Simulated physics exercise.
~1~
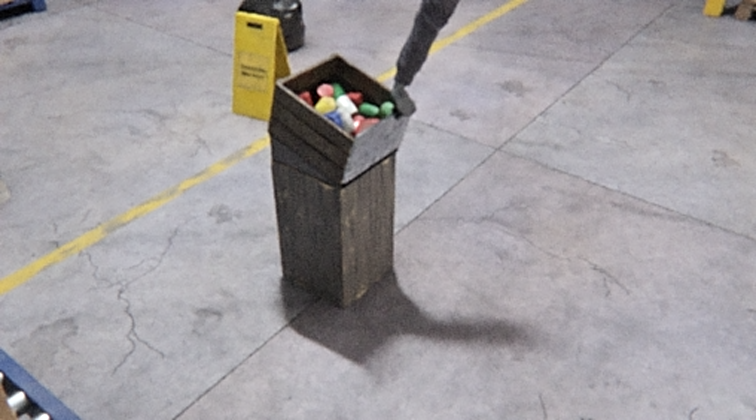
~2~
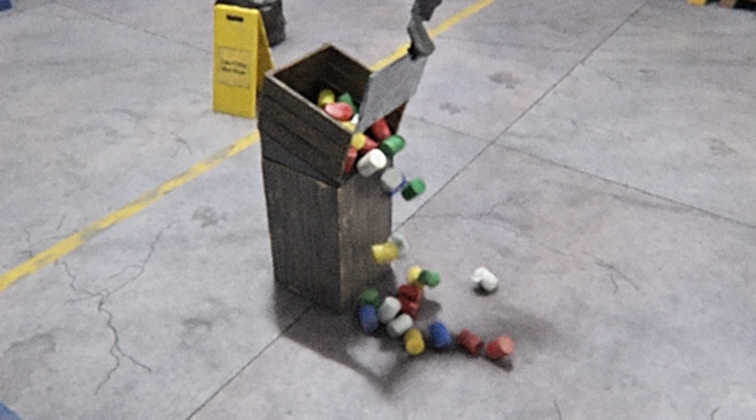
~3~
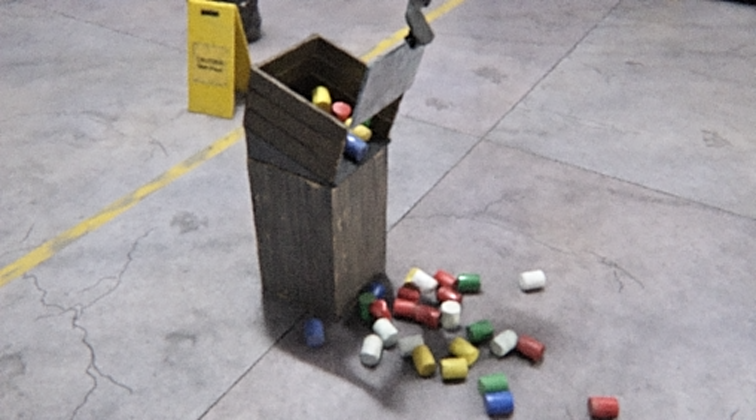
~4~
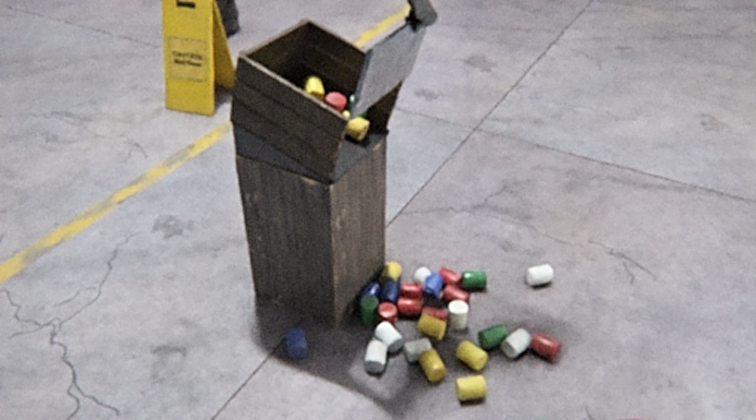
A dark sleeved arm reaches in from the top and grips the grey gate of a tilted, dark wooden hopper, which rests on a tall wooden block on a cracked concrete warehouse floor, seen from above. Small red, green, white, yellow and blue jars fill the hopper, and a yellow floor sign stands behind it to the left. The gate lifts, and jars tumble out to the lower right. They scatter and roll around the block's base while the view drifts slightly. Finally the gate stays raised, most jars lie on the floor, and a few remain inside.
